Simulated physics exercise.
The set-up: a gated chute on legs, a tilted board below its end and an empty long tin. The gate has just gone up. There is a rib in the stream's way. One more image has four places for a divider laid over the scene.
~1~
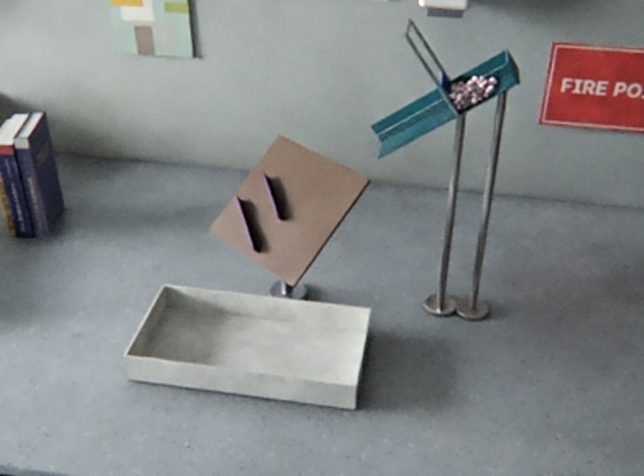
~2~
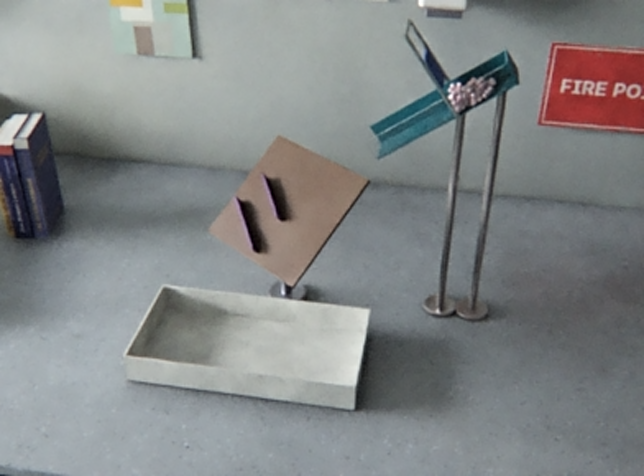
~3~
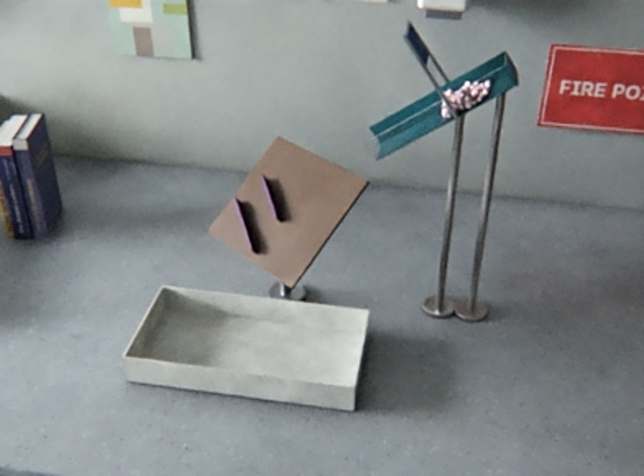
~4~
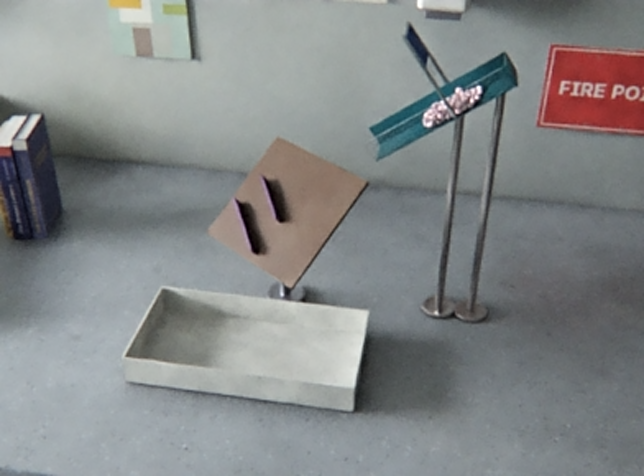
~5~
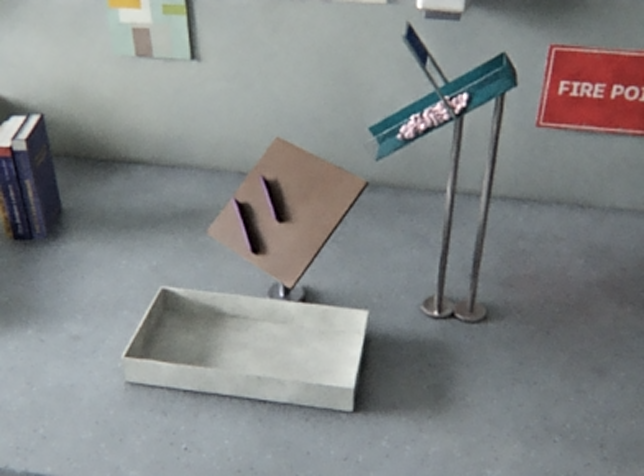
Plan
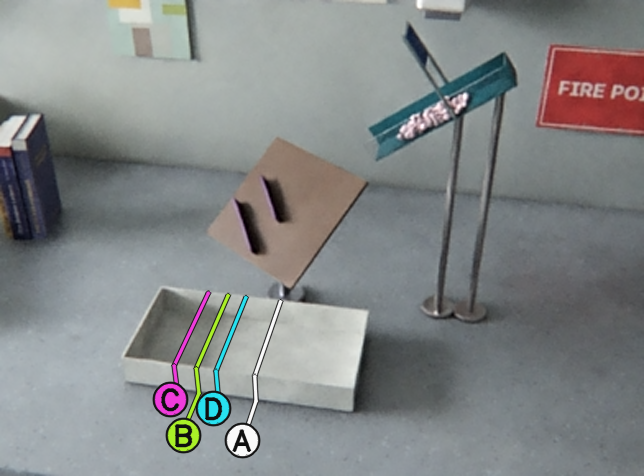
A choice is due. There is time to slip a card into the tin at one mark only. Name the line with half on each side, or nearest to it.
Line D does it best.
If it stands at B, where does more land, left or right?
The right side.
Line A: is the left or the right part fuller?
Left.
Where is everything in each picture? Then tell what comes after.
In the first picture, load behind the gate at (472, 92), sugar pearls; lip of the chute at (380, 151), sloping fairly steeply.
In the second picture, middle of the board at (285, 206), tilted fairly steeply; middle of its low edge at (248, 258); of its high edge at (322, 156).
In the third picture, front corners of the tin at (123, 357) and (354, 387), empty; front of the load at (444, 107).
In the fourth picture, middle of the load at (452, 104); its front at (427, 121), about a third of the way to the lip; rib from (234, 198) to (251, 249); rib from (261, 176) to (275, 218).
In the fifth picture, middle of the load at (438, 118); its front at (402, 135), about two thirds of the way to the lip.
On the marked copy, line A crosses the front rim at (255, 375); line B crosses the front rim at (196, 367); line C crosses the front rim at (174, 364); line D crosses the front rim at (216, 370).
For line A, of what is caught, most on the left of the divider, a small part on the right.
For line B, of what is caught, a stray few on the left of the divider, nearly all on the right.
For line C, of what is caught, none on the left of the divider, all on the right.
For line D, of what is caught, about a third on the left of the divider, about two thirds on the right.
